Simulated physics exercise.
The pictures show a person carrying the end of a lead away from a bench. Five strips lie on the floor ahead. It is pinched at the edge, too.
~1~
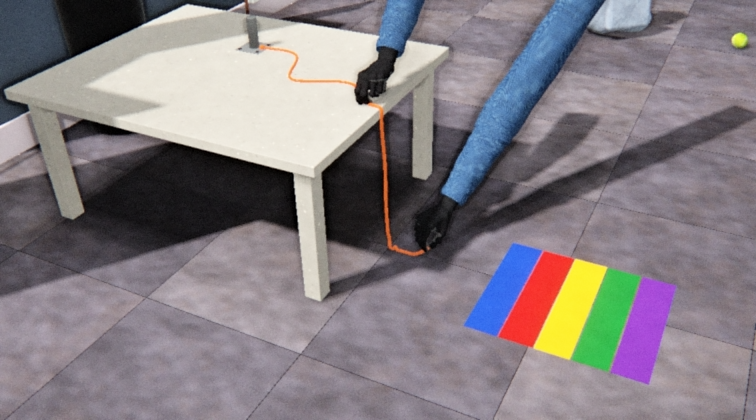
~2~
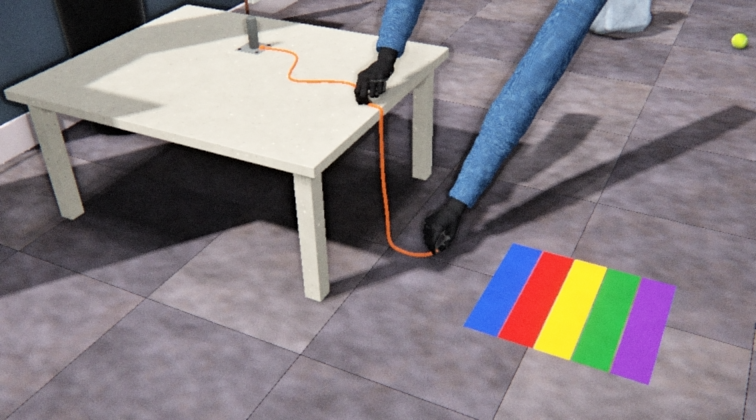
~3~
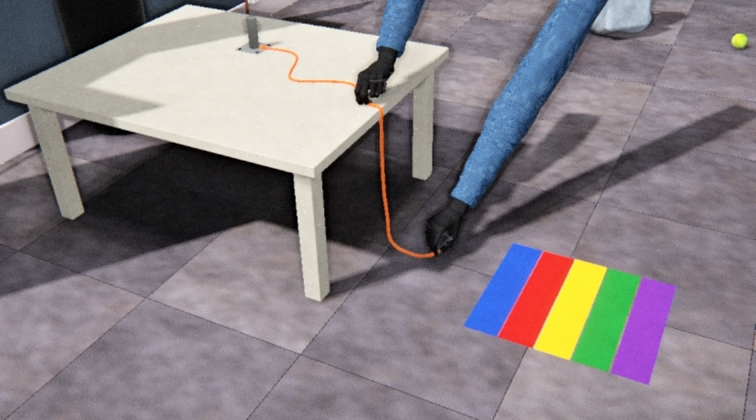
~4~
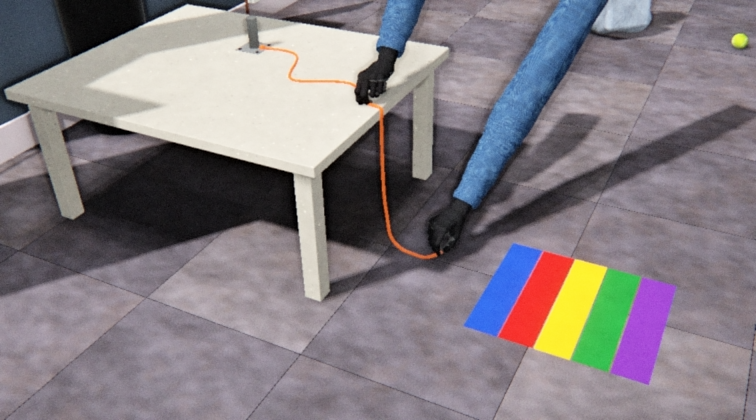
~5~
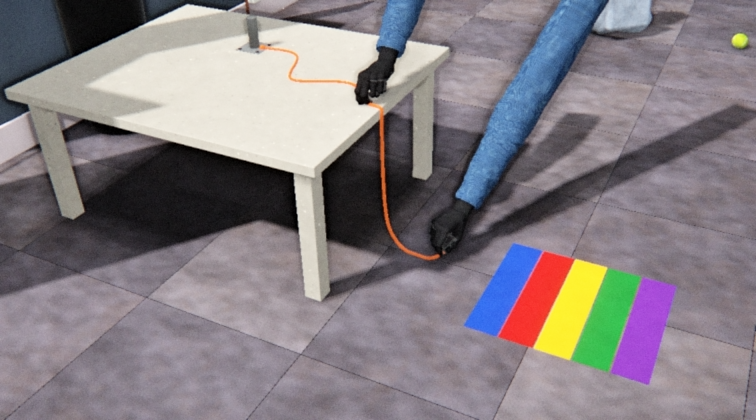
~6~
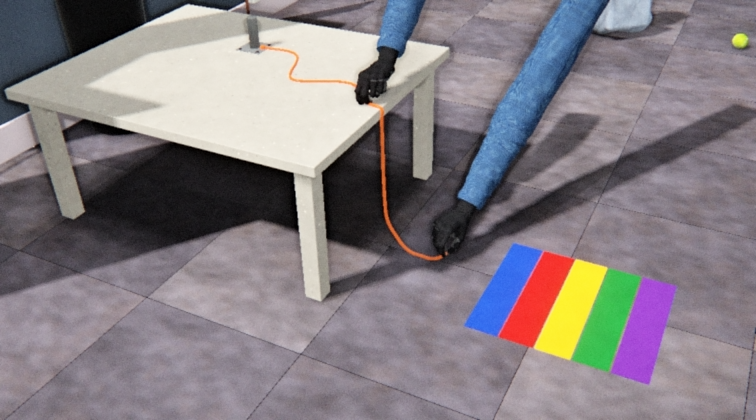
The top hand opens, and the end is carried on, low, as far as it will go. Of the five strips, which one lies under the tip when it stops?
The yellow strip.
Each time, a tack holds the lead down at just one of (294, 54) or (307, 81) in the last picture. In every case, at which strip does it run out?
The end reaches yellow and then red.
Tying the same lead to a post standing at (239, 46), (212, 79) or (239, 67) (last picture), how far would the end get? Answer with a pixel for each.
Per try, approx.: (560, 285); (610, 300); (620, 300).
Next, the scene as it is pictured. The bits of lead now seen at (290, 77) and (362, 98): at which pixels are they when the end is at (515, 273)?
They end up at (324, 75) and at (389, 117).
A little later, end near (515, 273); over blue.
Next, end near (559, 285); over red.
When it is tight, end near (585, 292); over yellow. The yellow one.
